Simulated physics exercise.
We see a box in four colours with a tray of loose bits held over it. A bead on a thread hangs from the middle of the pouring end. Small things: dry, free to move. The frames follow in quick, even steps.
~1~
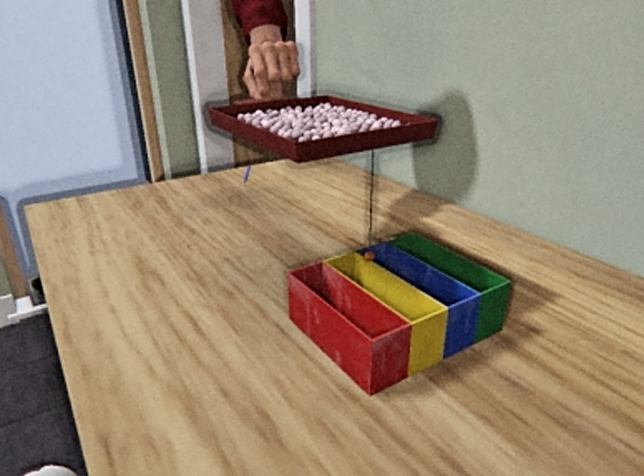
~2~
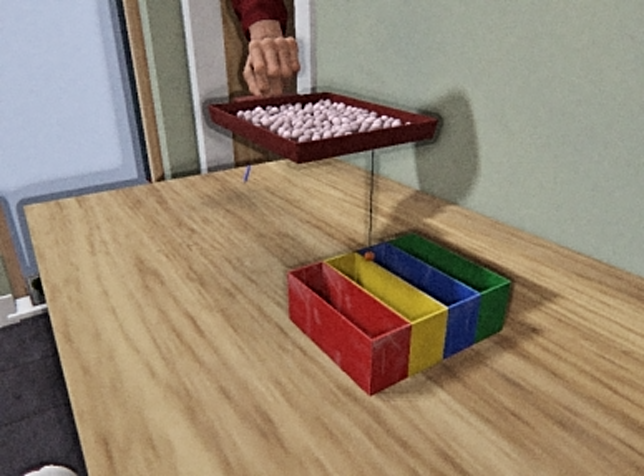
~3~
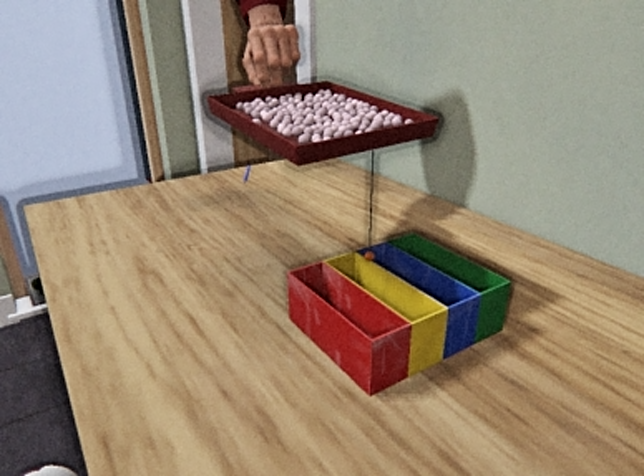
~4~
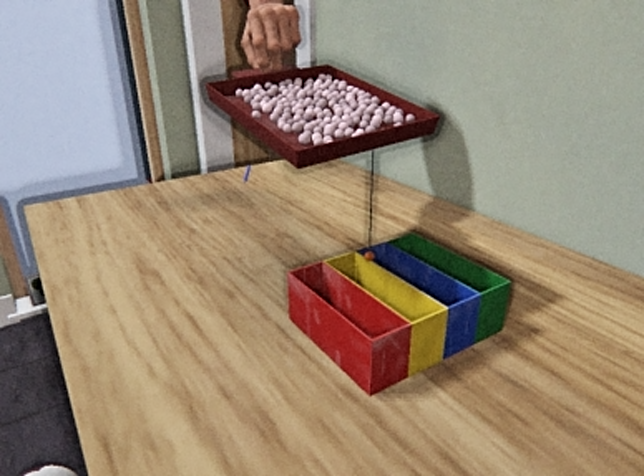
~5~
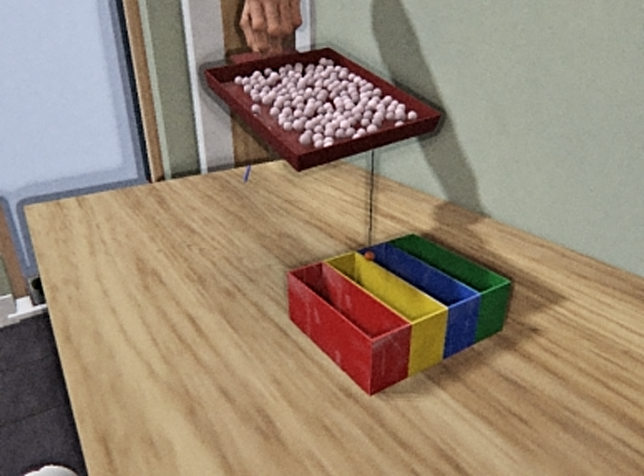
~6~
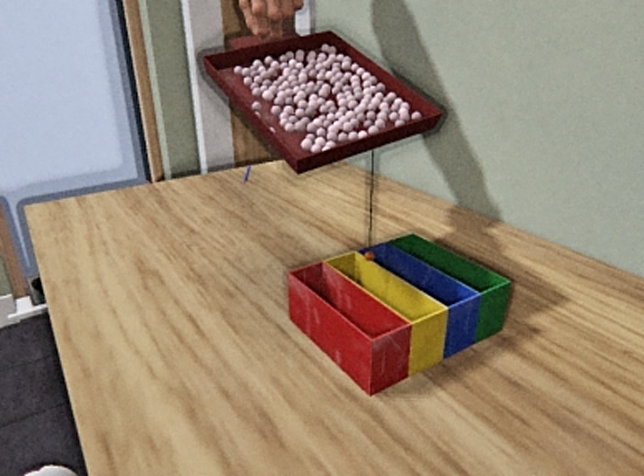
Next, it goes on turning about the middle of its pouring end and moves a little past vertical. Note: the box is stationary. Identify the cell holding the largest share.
Largest share: Red.
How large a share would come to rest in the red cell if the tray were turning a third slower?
I'd expect near 30 per cent.
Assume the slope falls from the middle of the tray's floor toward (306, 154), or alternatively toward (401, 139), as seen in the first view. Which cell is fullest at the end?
Try A: That red cell / try B: The green one.
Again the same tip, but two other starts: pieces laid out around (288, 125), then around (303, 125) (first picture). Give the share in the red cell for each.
Roughly 40 and 40 percent, in that order.
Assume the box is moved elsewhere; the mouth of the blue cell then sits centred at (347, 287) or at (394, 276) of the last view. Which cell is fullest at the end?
In turn: That yellow cell; the red cell.
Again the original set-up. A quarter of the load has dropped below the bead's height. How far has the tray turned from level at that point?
95 degrees.
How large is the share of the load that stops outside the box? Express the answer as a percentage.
Share: Approx. 50 %.
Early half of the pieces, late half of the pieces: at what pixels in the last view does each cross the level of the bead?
Initially about (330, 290); subsequently about (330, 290).
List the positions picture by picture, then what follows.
In the first picture, corners of the pouring end (297, 141) and (434, 120), level; middle of the load (320, 123), sugar pearls; bead on its thread (369, 256); red cell (390, 354); yellow cell (428, 337); blue cell (461, 322); green cell (492, 308).
In the second picture, corners of the pouring end (297, 142) and (434, 119), level; middle of the load (320, 121).
In the third picture, corners of the pouring end (298, 145) and (435, 118), tipped barely, lowest at the left corner; middle of the load (320, 115).
In the fourth picture, corners of the pouring end (298, 149) and (436, 115), tipped a little, lowest at the left corner; middle of the load (320, 106).
In the fifth picture, corners of the pouring end (298, 153) and (437, 114), tipped clearly, lowest at the left corner; middle of the load (321, 99), roughly a quarter on the move.
In the sixth picture, corners of the pouring end (299, 157) and (439, 112), tipped clearly, lowest at the left corner; middle of the load (323, 94), almost all on the move; red cell (390, 354); yellow cell (428, 337); blue cell (461, 322); green cell (492, 308).
Just after the last frame, tray tipped steeply; almost all on the tray; just a few in the red cell; about a tenth falling or outside the box.
A moment on, tray tipped past a quarter turn; about a tenth on the tray; roughly a third in the red cell; about a tenth in the yellow cell; roughly half falling or outside the box.
Further on, tray tipped past a quarter turn; roughly a third in the red cell; about a tenth in the yellow cell; just a few in the blue cell; roughly half falling or outside the box.
When it is over, tray tipped past a quarter turn; roughly a third in the red cell; about a tenth in the yellow cell; just a few in the blue cell; not one in the green cell; roughly half outside the box.
